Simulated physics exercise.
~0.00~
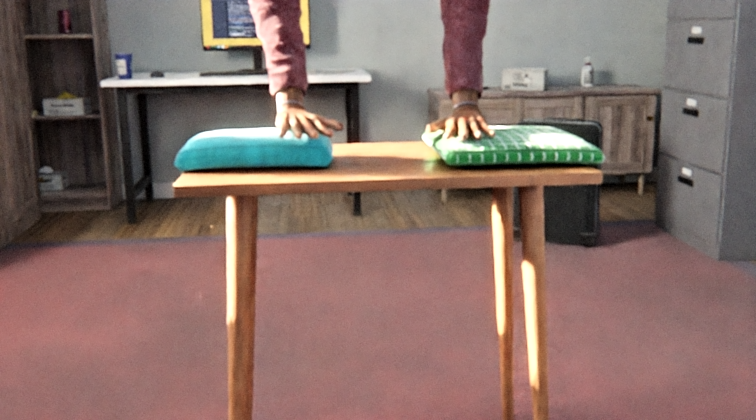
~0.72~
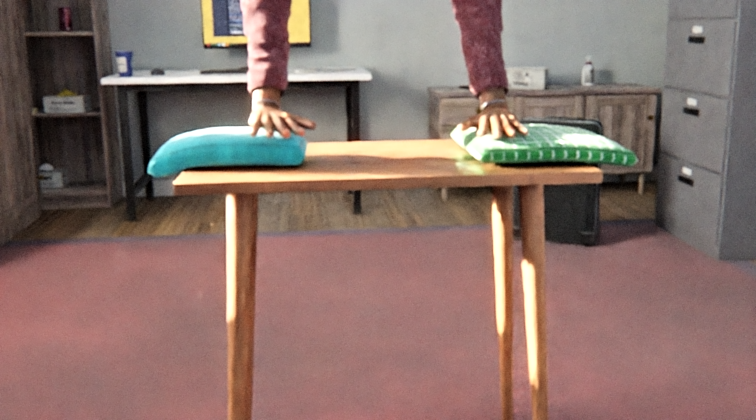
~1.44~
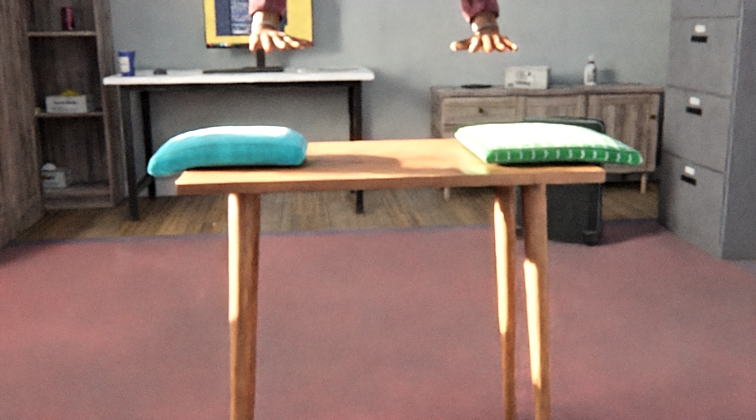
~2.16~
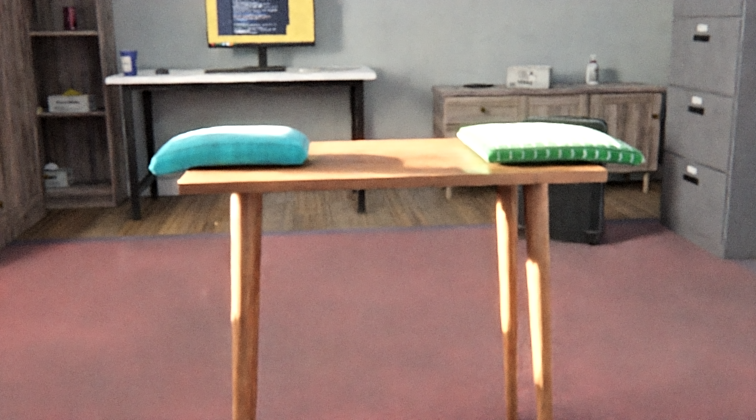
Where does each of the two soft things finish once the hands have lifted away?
The turquoise bundle stays in its place at the left end of the table, and the green pad stays on top at the right end.
